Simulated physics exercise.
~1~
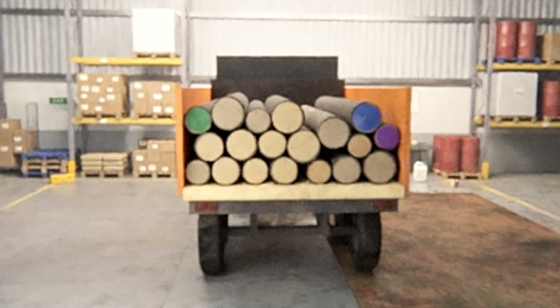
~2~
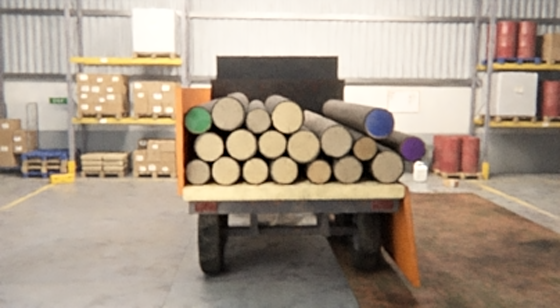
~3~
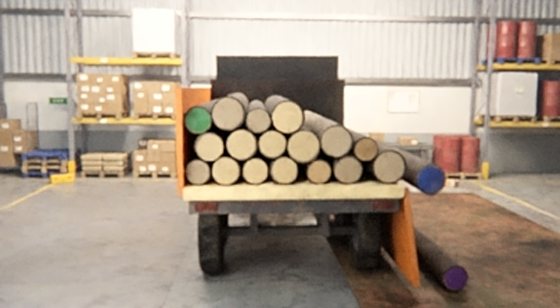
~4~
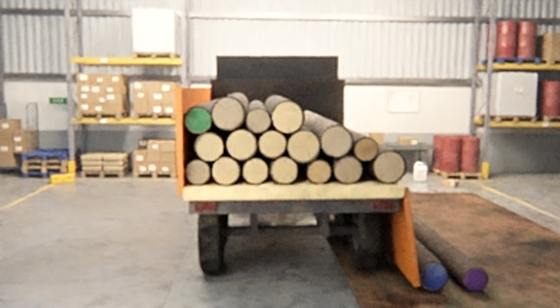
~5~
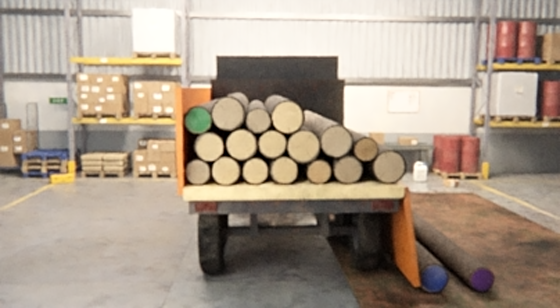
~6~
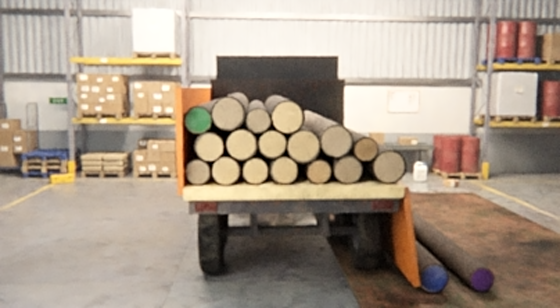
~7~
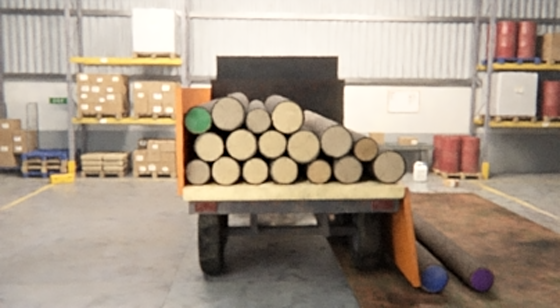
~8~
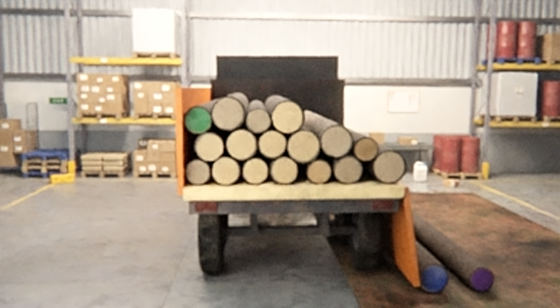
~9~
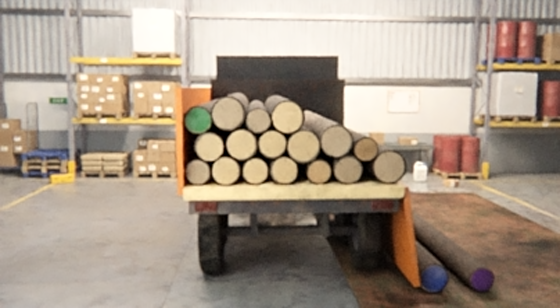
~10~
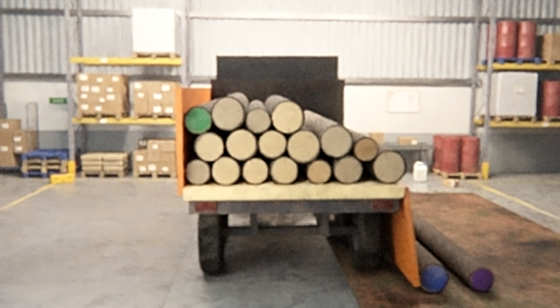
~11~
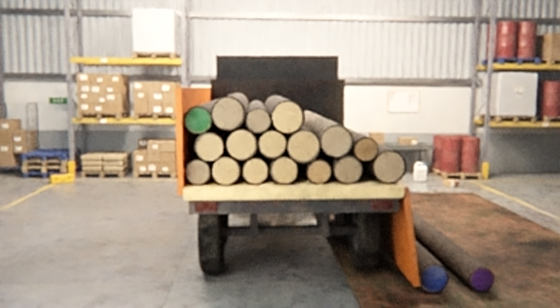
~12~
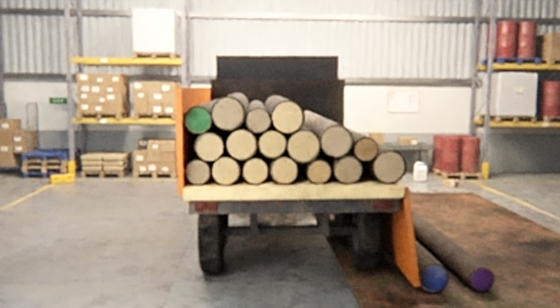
A flatbed lorry stacked with logs stood in a warehouse when its right side panel swung down, and the purple-ended log dropped off, followed by the blue-ended one; both came to rest on the floor while the green-ended log stayed aboard.
